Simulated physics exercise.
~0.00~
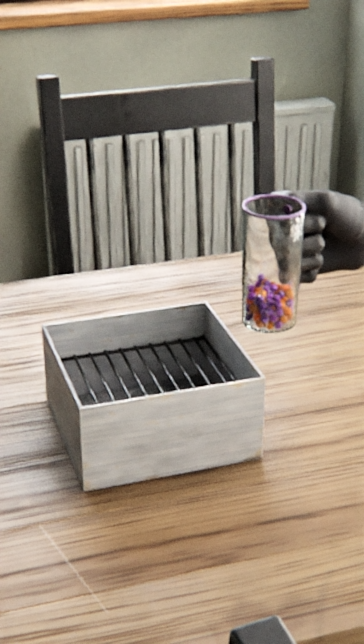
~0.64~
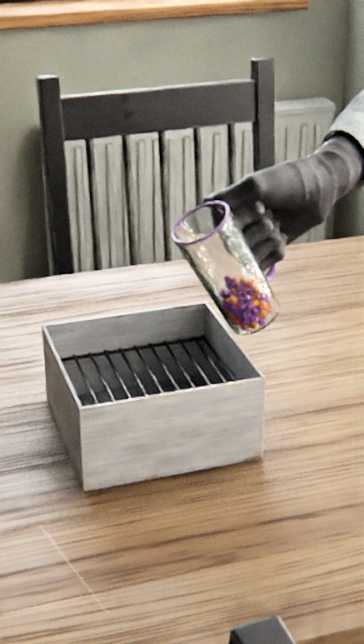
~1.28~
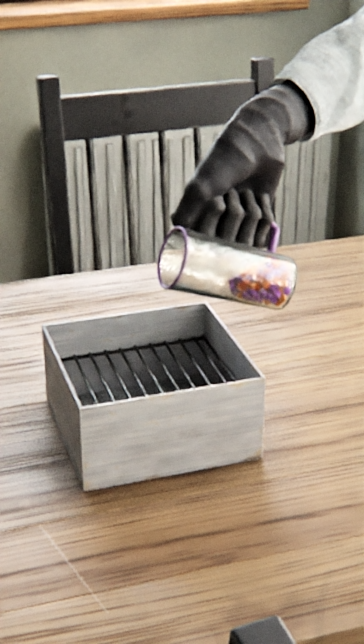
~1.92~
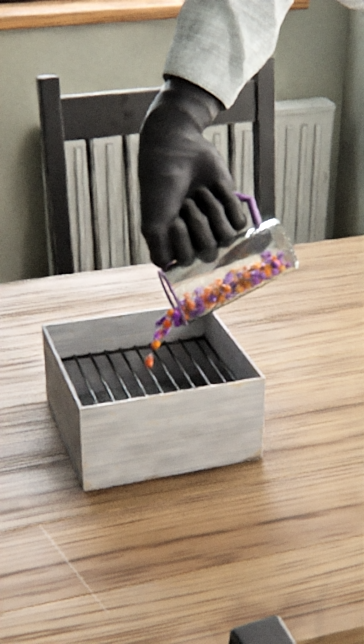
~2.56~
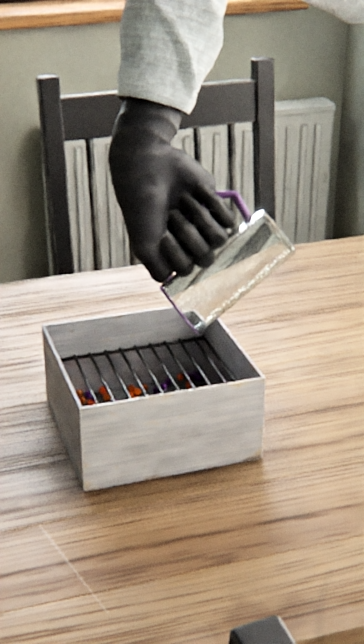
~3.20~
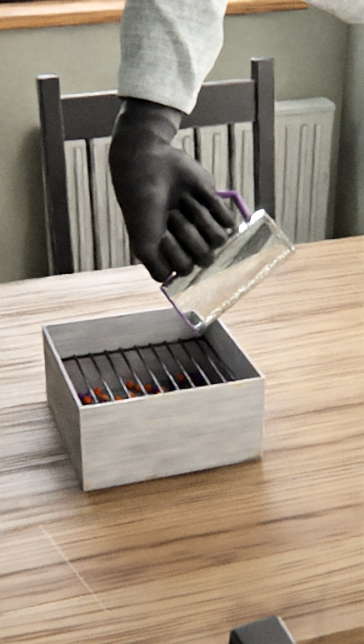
The clip opens on a wooden table with a pale square box holding a dark wire rack, while a dark-gloved hand grips a clear, purple-rimmed cup of loose purple and orange pieces at the right. The hand moves the cup left toward the box, leaning it as it goes. It then tips the cup onto its side above the box's edge, and the pieces slide toward the rim and begin to pour out. The cup tilts further until it is empty. At the end, nearly all the pieces lie beneath the wires, and the hand still holds the cup tipped over the box.
